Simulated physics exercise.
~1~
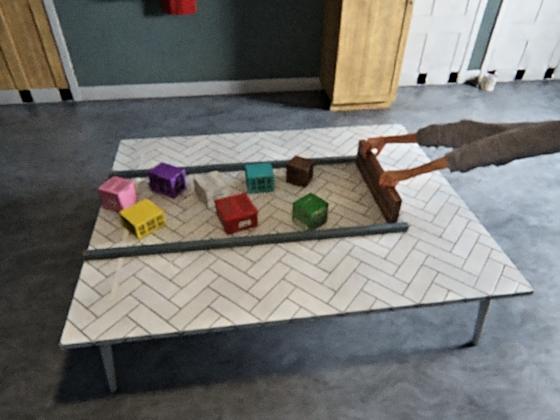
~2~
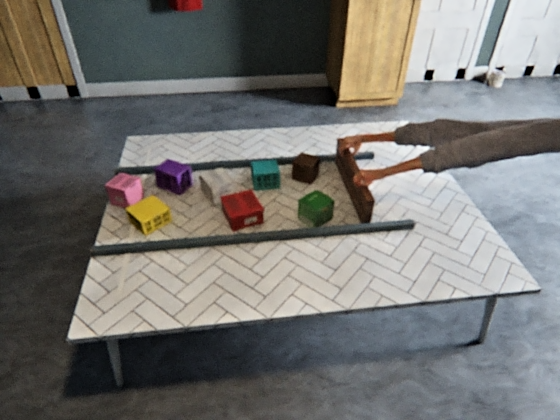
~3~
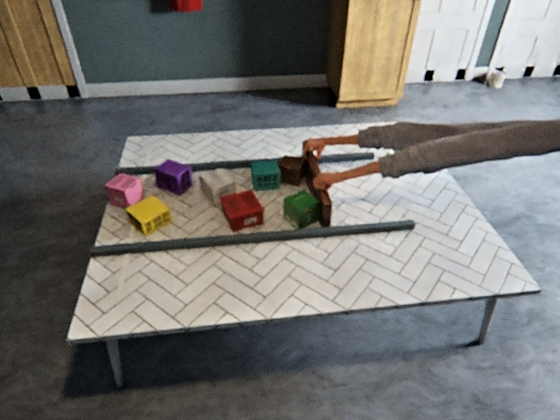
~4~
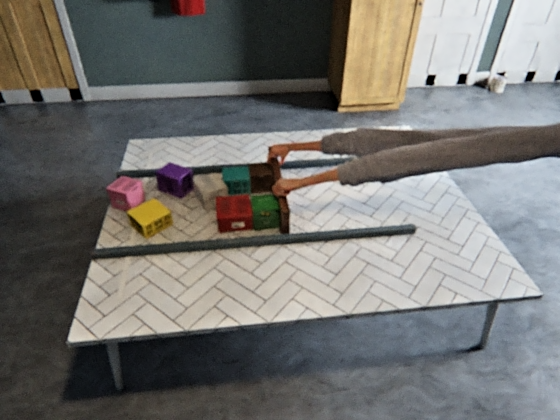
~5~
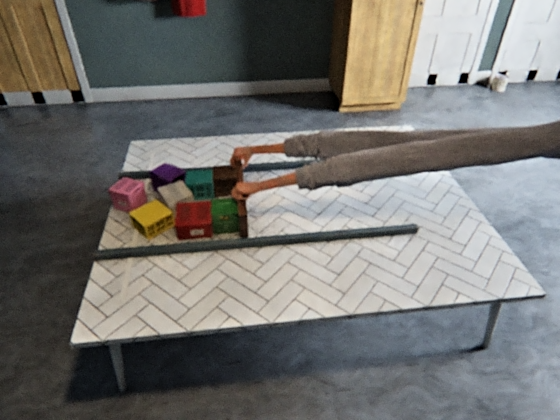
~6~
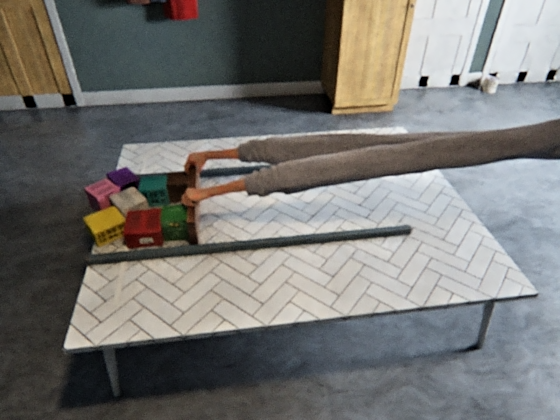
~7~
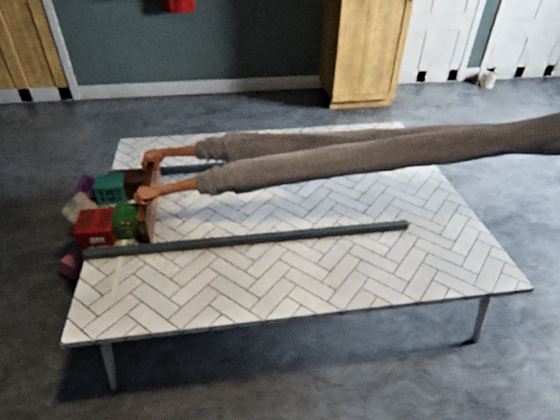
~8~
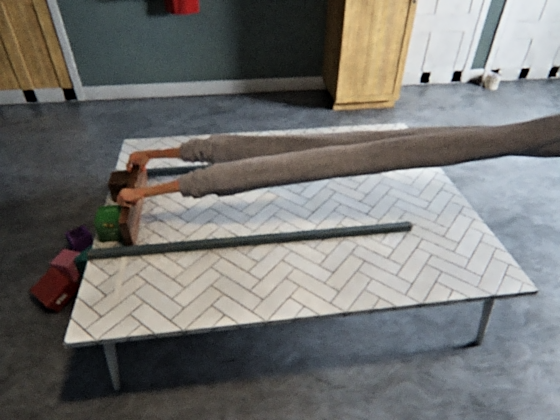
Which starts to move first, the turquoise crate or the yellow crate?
The turquoise crate starts to move first, sliding left while the yellow crate is still at rest. The yellow crate only shifts later, as the bunched boxes near the left end.
